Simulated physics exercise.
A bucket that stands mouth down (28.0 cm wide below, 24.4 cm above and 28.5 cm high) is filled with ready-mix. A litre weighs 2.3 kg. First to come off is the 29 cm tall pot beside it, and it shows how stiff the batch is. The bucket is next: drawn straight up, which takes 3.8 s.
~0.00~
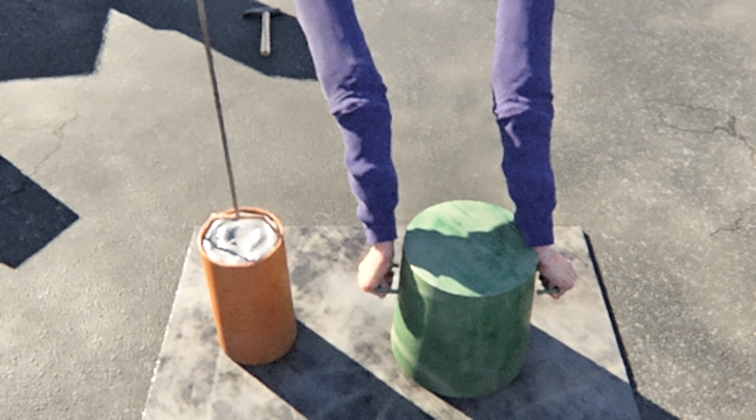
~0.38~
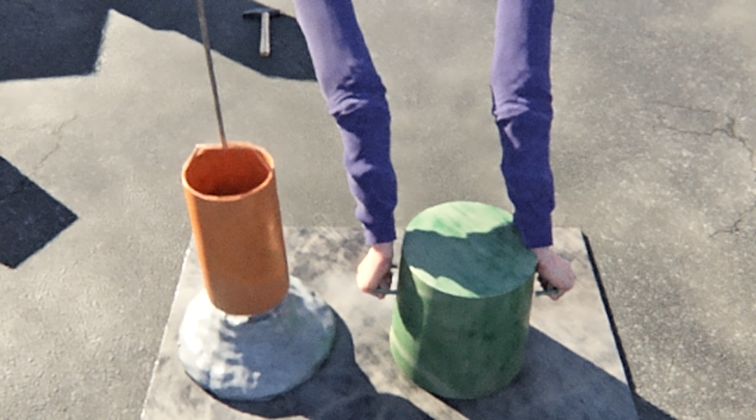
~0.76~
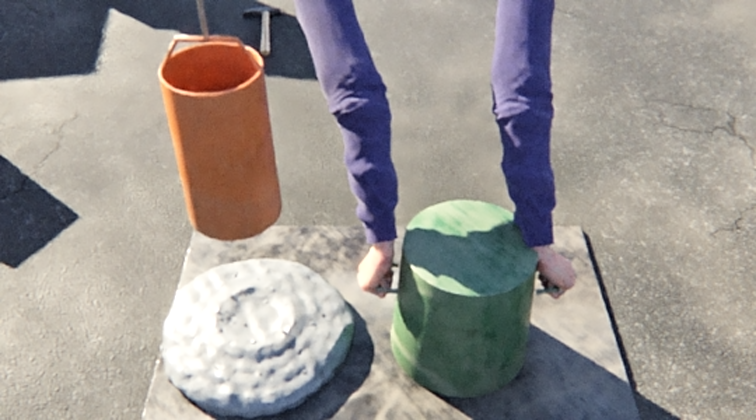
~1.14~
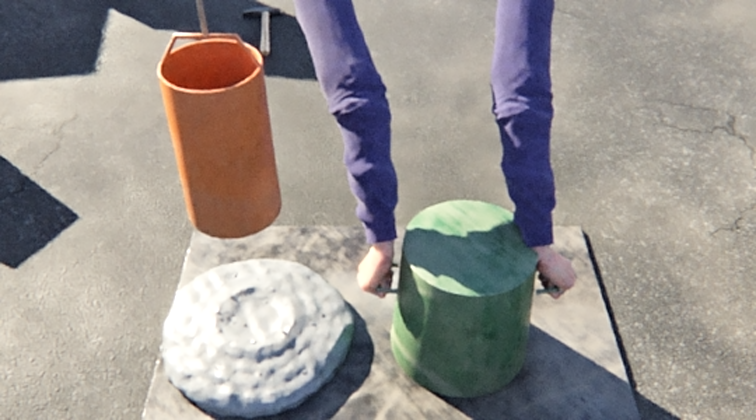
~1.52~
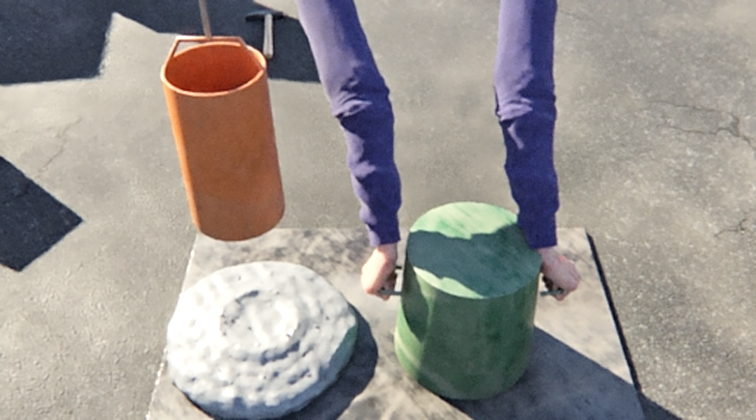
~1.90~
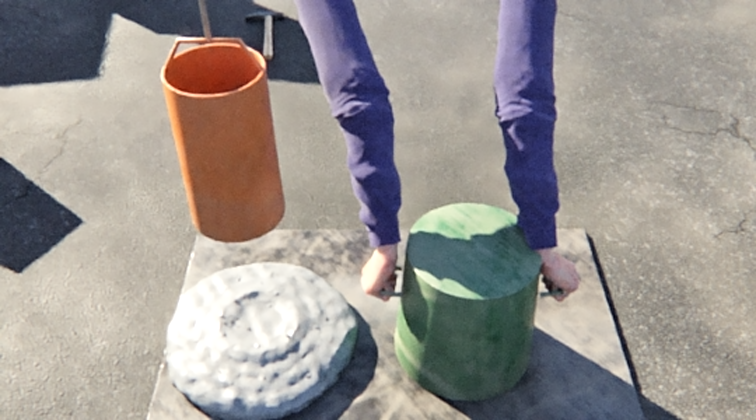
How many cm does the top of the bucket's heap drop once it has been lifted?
About 18 cm.
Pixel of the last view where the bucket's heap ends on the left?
I'd mark it at about (326, 351).
After 2.8 s, the bucket is up 6.1 cm; the ready-mix has come down 7.5 cm to 21 cm and is 45 cm wide.
After 3.8 s, the bucket is up 18 cm; the ready-mix has come down 18 cm to 11 cm and is 58 cm wide.
After 4.7 s, the bucket is up 28 cm; the ready-mix has come down 18 cm to 11 cm and is 58 cm wide.
After 5.9 s, the bucket is clear; the ready-mix has come down 18 cm to 11 cm and is 58 cm wide.
After 6.4 s, at rest, the bucket is clear; the ready-mix has come down 18 cm to 11 cm and is 58 cm wide.
